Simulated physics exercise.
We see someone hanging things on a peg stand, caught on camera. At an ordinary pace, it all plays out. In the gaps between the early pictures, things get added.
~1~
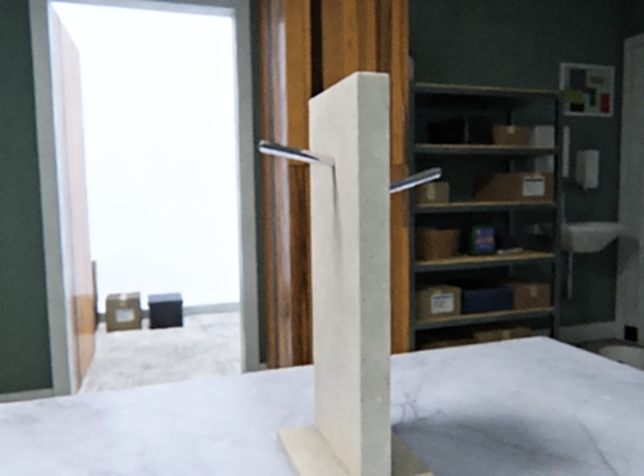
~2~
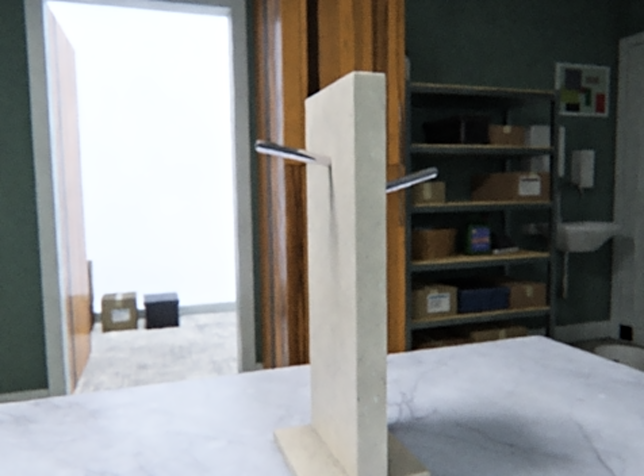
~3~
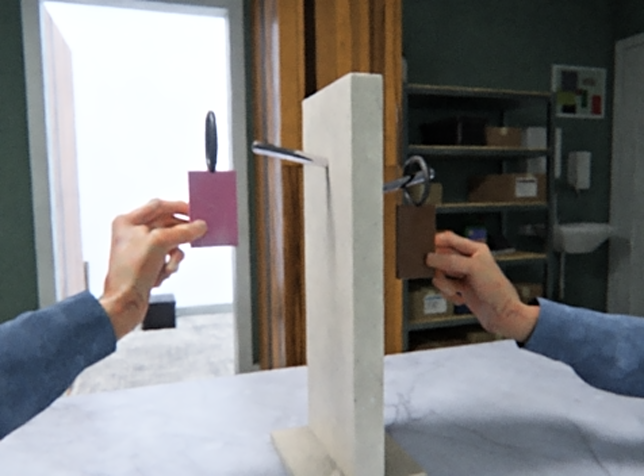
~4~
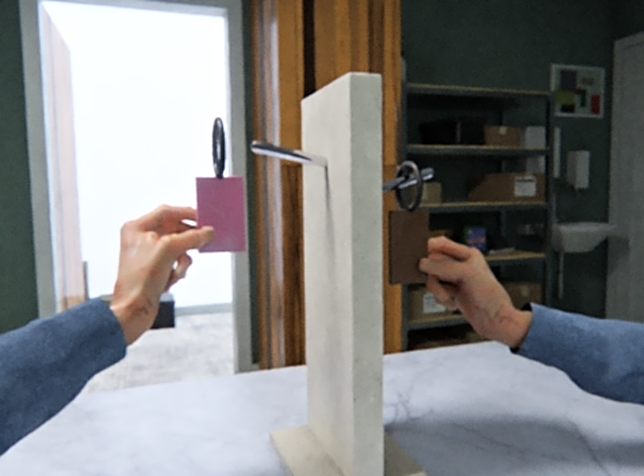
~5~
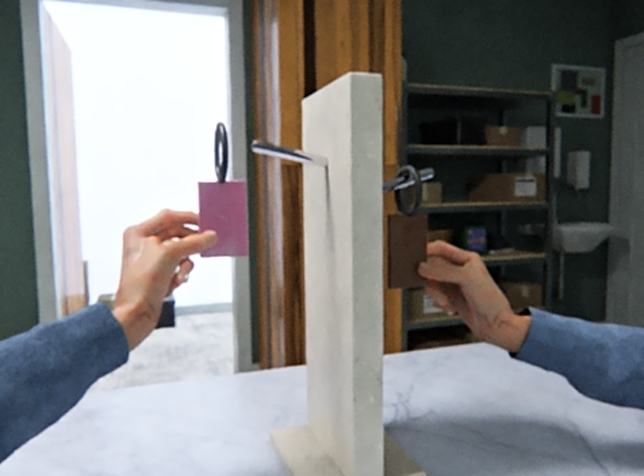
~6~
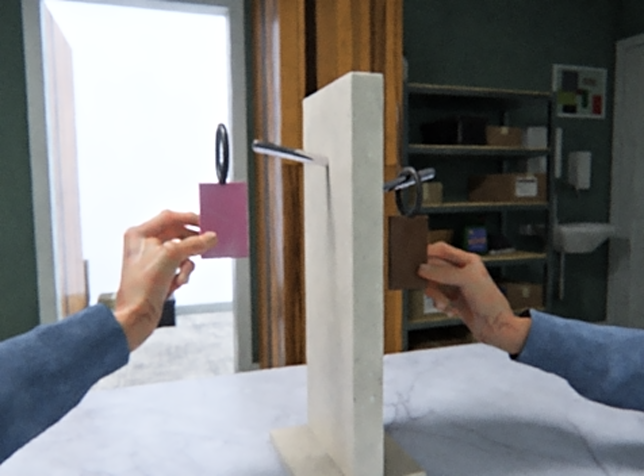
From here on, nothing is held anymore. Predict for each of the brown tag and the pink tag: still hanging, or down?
My prediction: The brown tag still hanging; the pink tag down.
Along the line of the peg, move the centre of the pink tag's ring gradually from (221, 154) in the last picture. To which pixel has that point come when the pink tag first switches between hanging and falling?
I'd say it's on the brink close to (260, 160).
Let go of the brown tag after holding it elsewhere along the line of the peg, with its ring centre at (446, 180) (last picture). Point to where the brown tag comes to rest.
At rest at (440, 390).
Then, 0.16 s later than the last frame, brown tag at rest near (408, 230); pink tag dropping near (225, 257).
Then, 0.24 s later than the last frame, brown tag at rest near (408, 230); pink tag dropping near (228, 373).
Then, 0.34 s later than the last frame, brown tag at rest near (408, 230); pink tag fallen near (229, 403).
When it is over, the brown tag hangs there, near (407, 230); the pink tag slips down, near (229, 423).
